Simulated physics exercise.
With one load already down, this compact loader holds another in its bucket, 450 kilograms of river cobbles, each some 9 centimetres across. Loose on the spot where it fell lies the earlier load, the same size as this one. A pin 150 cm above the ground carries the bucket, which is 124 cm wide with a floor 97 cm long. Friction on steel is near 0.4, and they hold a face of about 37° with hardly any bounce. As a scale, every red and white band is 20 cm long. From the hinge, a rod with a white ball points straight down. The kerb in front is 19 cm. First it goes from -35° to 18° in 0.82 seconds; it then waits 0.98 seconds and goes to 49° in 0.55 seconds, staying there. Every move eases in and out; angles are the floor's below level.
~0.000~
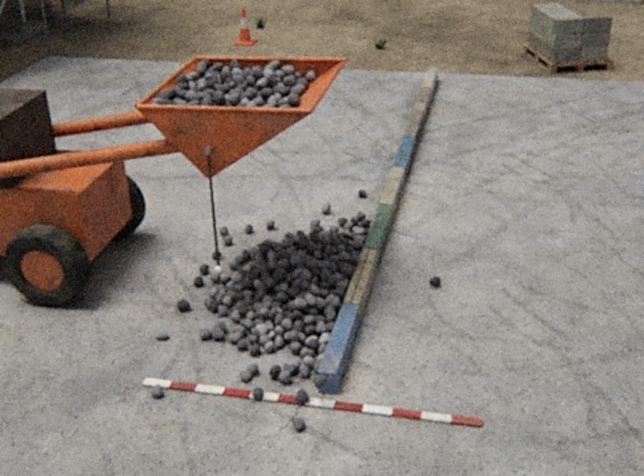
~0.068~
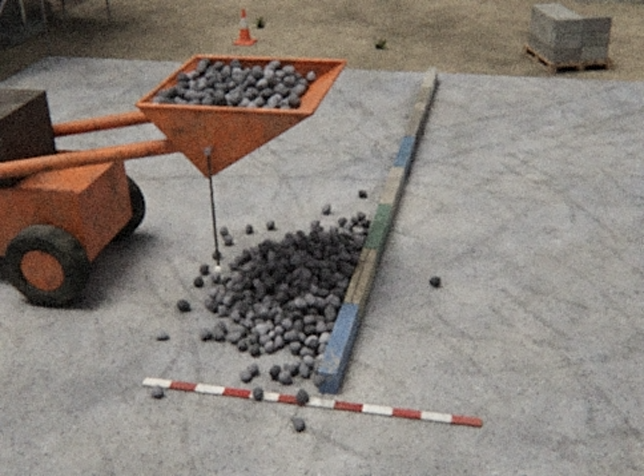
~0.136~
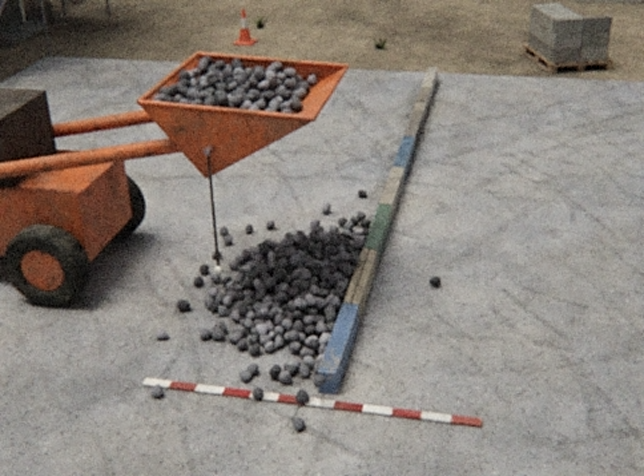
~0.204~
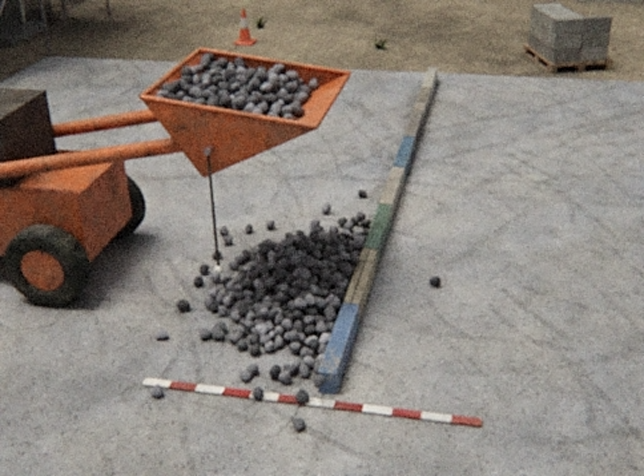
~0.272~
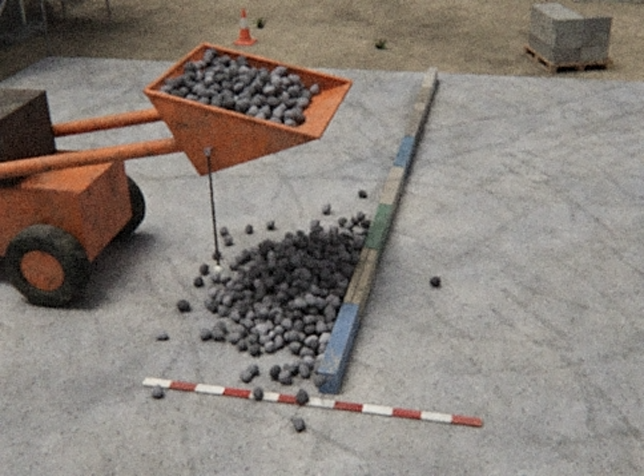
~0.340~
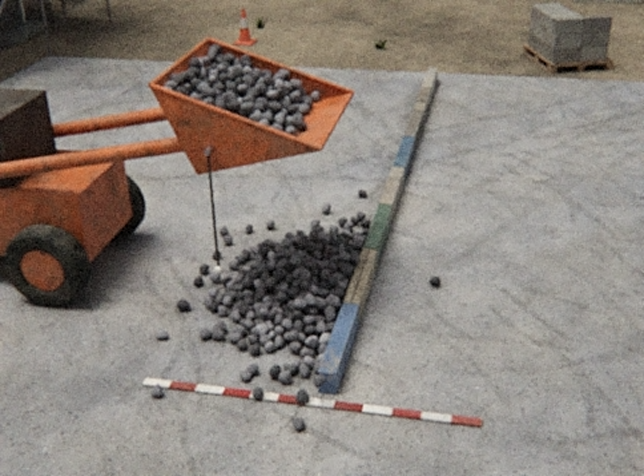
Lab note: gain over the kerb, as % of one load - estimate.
Gain: About 58 %.
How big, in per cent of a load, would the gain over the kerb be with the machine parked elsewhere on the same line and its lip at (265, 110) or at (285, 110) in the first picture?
20 % and 35 %.
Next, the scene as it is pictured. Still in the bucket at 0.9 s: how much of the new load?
Reading: Near 100 % of the load.
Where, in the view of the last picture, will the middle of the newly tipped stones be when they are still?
The middle ends up near (378, 284).
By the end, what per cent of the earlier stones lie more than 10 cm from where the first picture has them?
Roughly 0 % of them.
After 0.6 s the floor is at 10°; in per cent of one load, 100 in the bucket, 100 on this side of the kerb; the foremost stones are at (351, 311).
After 0.9 s the floor is at 18°; in per cent of one load, 100 in the bucket, 100 on this side of the kerb; the foremost stones are at (351, 311).
After 2.8 s the floor is at 49°; in per cent of one load, 0 in the bucket, 143 on this side of the kerb, 57 over the kerb; the foremost stones are at (557, 340).
After 5.5 s the floor is at 49°; in per cent of one load, 0 in the bucket, 141 on this side of the kerb, 59 over the kerb; the foremost stones are at (561, 339). Net gain over the kerb, 58.
